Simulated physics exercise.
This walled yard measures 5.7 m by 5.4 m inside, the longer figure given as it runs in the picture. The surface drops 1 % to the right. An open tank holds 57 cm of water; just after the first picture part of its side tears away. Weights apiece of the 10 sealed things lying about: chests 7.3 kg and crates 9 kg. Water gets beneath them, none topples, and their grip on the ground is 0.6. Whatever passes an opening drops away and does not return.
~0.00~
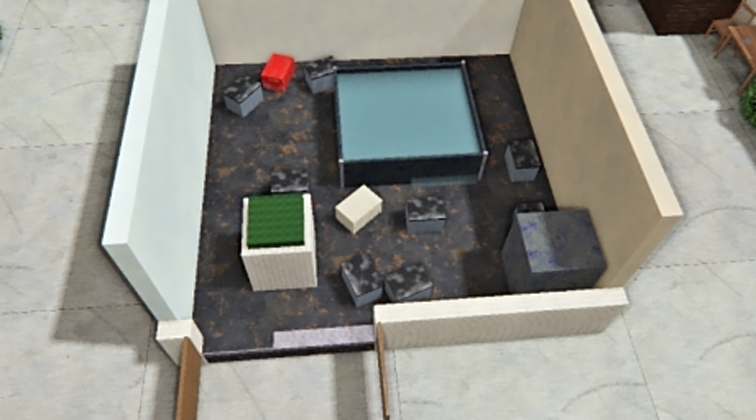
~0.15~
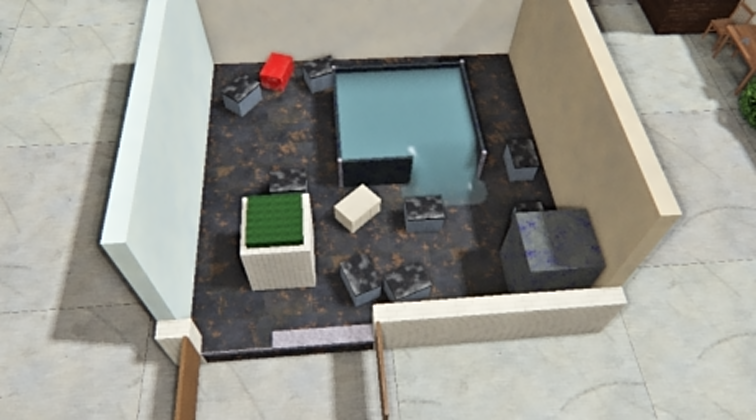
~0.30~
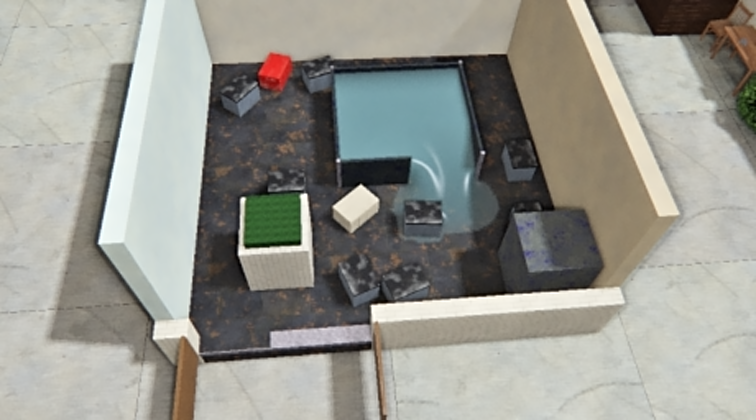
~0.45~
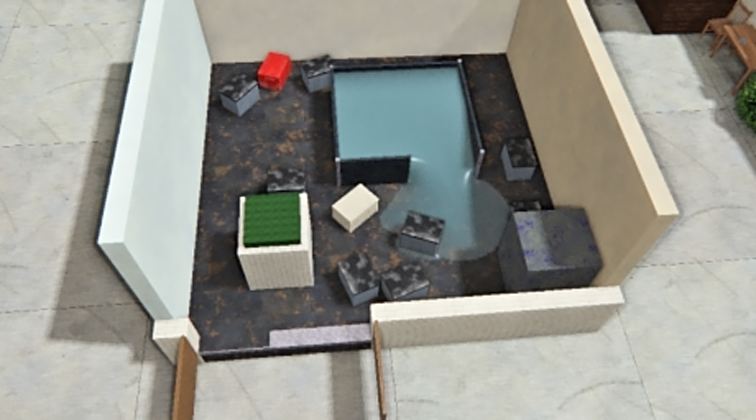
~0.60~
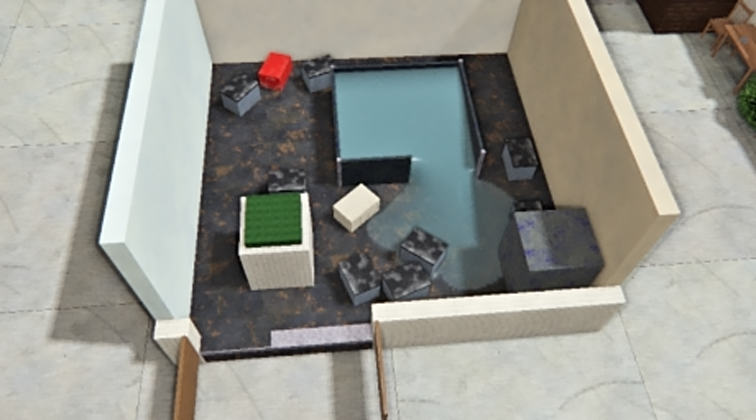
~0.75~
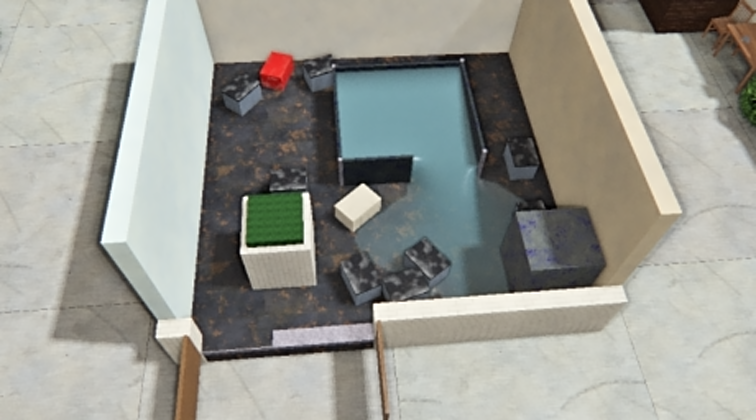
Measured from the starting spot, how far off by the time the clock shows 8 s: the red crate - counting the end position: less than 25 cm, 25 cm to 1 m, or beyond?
The red crate slides a little.
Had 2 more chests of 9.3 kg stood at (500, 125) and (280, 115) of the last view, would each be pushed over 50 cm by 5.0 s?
In that order: More, less.
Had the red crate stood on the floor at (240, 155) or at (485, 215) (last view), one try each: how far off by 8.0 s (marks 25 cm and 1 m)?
In that order: It holds its place; it gets carried off.
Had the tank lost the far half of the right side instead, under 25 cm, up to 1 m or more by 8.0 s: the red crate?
In that case the red crate gets carried off.
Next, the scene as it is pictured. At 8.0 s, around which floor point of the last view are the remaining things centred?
Around (310, 109).
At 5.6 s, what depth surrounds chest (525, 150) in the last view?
Roughly 10 cm.
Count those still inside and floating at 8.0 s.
At that moment 5.
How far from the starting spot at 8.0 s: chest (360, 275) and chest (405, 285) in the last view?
In that order: Gone out, gone out.
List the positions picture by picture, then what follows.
In the first picture, the red crate at (277, 66), on the bottom; 4.5 m2 under water; 0 of 10 have shifted.
In the second picture, the red crate at (276, 65), on the bottom; 5.0 m2 under water; 0 of 10 have shifted.
In the third picture, the red crate at (274, 65), on the bottom; water covers 5.7 m2; 1 of 10 have shifted.
In the fourth picture, the red crate at (274, 65), on the bottom; water covers 6.7 m2; 1 of 10 have shifted.
In the fifth picture, the red crate at (275, 65), on the bottom; 7.6 m2 under water; 1 of 10 have shifted.
In the sixth picture, the red crate at (276, 64), on the bottom; water covers 8.6 m2; 2 of 10 have shifted.
After 1.6 s the red crate is near (276, 64), 0.0 m from its start, aground; 0 of 10 are out; 2 afloat.
After 3.6 s the red crate is near (276, 64), 0.0 m from its start, aground; 1 of 10 are out; 3 afloat.
After 5.6 s the red crate is near (272, 63), 0.1 m from its start, aground; 3 of 10 are out; 4 afloat.
After 8.0 s the red crate is near (251, 62), 0.5 m from its start, aground; 3 of 10 are out; 5 afloat.
